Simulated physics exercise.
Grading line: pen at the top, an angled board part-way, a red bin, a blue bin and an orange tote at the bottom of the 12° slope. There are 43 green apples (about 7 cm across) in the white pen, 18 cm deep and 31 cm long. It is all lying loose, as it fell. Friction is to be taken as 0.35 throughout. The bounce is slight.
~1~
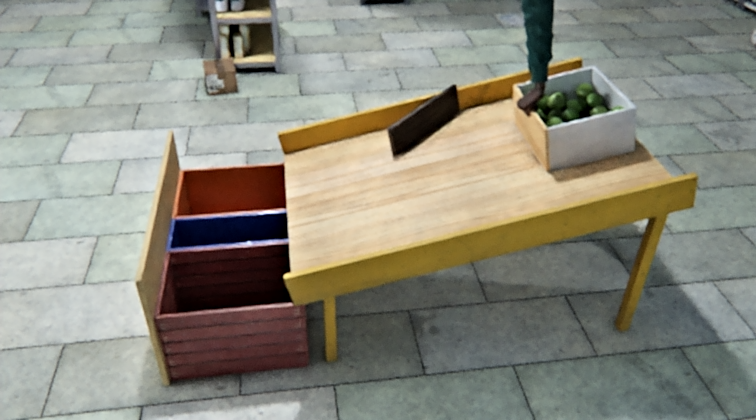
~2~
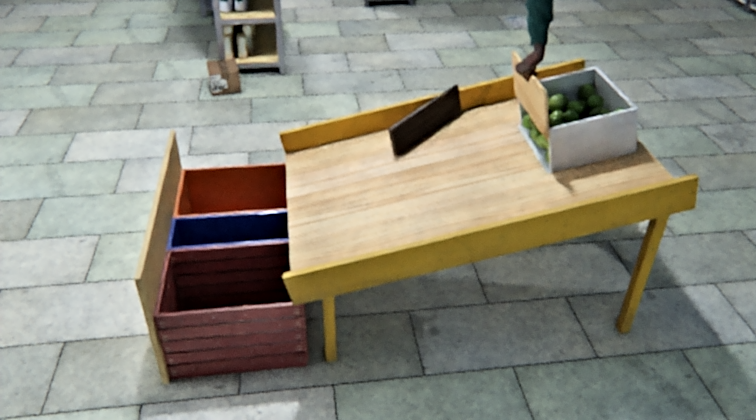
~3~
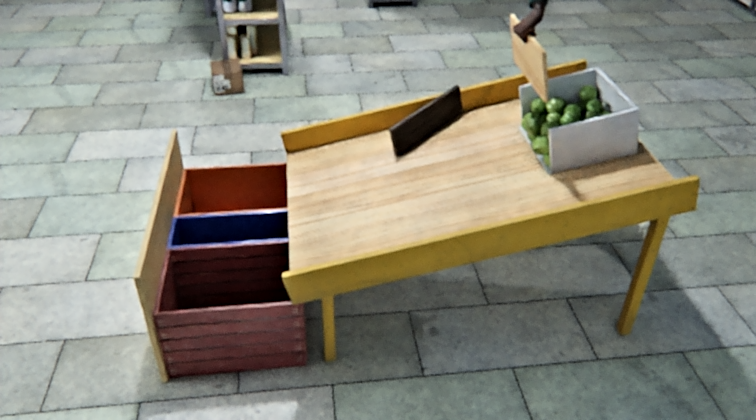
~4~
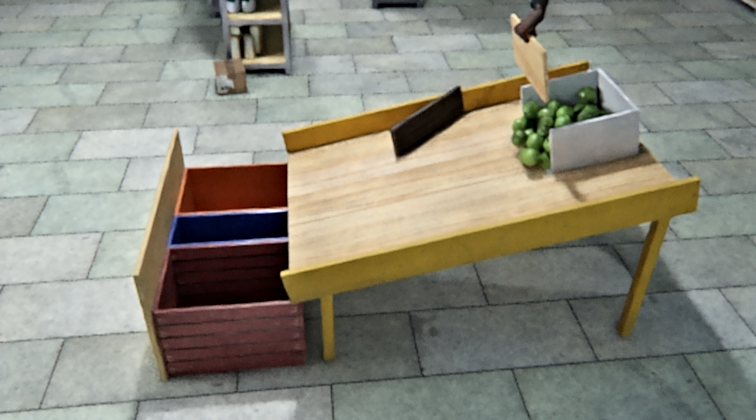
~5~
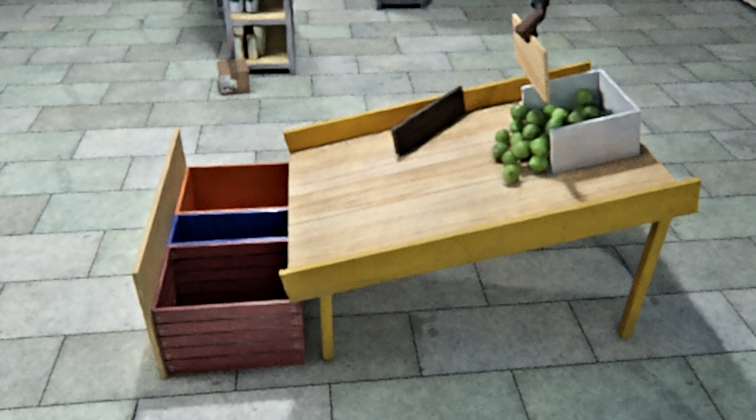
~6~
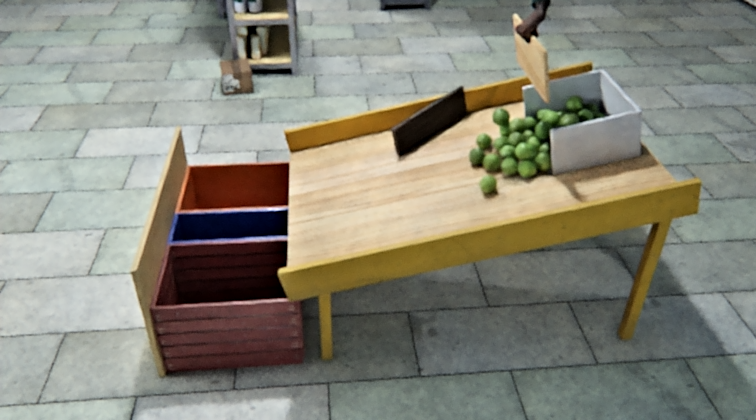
A hand lifted the wooden gate out of a white pen of green apples atop a sloping table, and the loose apples spilled out and rolled down the boards to the left, spreading apart.
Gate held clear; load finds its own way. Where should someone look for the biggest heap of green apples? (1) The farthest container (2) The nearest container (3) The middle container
3.
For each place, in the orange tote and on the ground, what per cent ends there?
Shares, in order: About 15 percent and 0 percent.
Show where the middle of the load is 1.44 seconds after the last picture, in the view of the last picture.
Around (225, 235).
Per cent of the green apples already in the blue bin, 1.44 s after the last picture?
Estimated fraction: Some 35 percent.
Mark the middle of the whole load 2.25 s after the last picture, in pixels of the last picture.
I'd put the middle close to (213, 281) in the last view.
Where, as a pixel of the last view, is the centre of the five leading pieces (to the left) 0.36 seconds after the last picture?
Somewhere near pixel (398, 175) of the last view.
Then, 0.36 s after the last picture, 13 still in the white pen and 30 on the slope.
Then, 0.81 s after the last picture, 1 in the red bin, 1 in the blue bin, 1 in the orange tote, 38 on the slope and 2 in the air.
Then, 1.44 s after the last picture, 5 in the red bin, 14 in the blue bin, 3 in the orange tote, 13 on the slope and 8 in the air.
Outcome (2.25 s after the last picture), 12 in the red bin, 24 in the blue bin and 7 in the orange tote.
